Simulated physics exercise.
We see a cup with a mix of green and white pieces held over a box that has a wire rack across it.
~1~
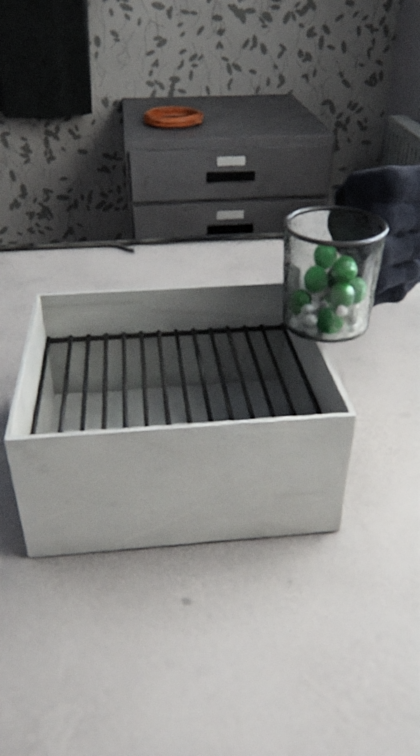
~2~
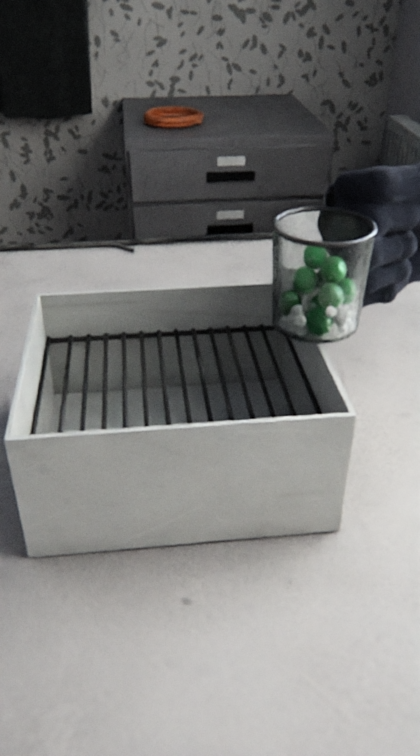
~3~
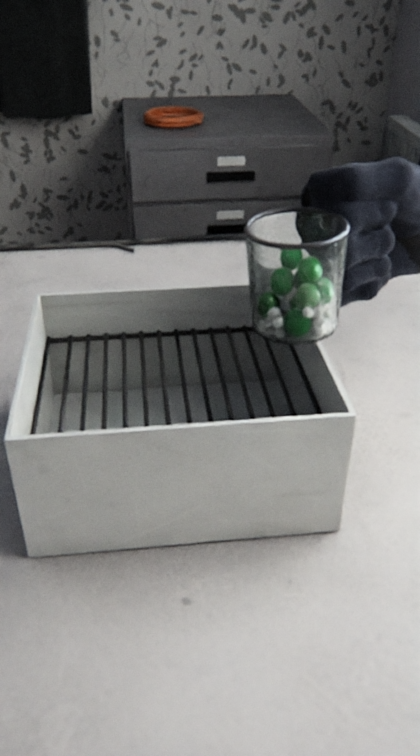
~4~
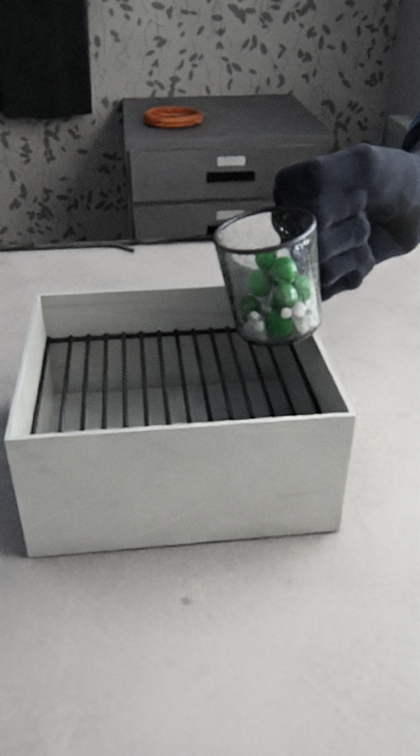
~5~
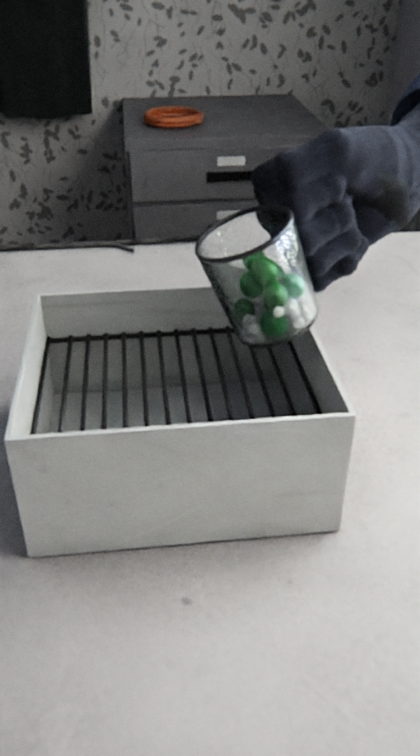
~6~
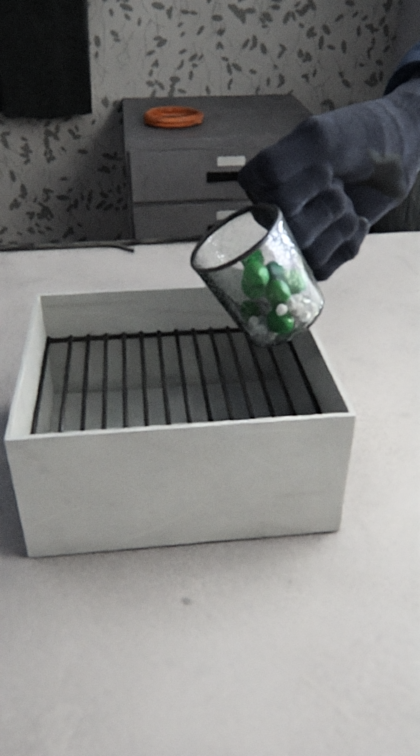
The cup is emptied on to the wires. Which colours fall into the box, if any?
In the end the green ones get caught above, and the white ones end up below.
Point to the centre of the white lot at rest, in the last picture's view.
At about (198, 444).
Then, 0.23 s after the last picture, green ones, all in the cup; white ones, all in the cup.
Then, 0.52 s after the last picture, green ones, all in the cup; white ones, all in the cup.
Then, 0.84 s after the last picture, green ones, about half in the cup, about half on or over the wires; white ones, all in the cup.
At rest, green ones, all on the wires, none under the rack; white ones, nearly all under the rack, a stray few outside the box.
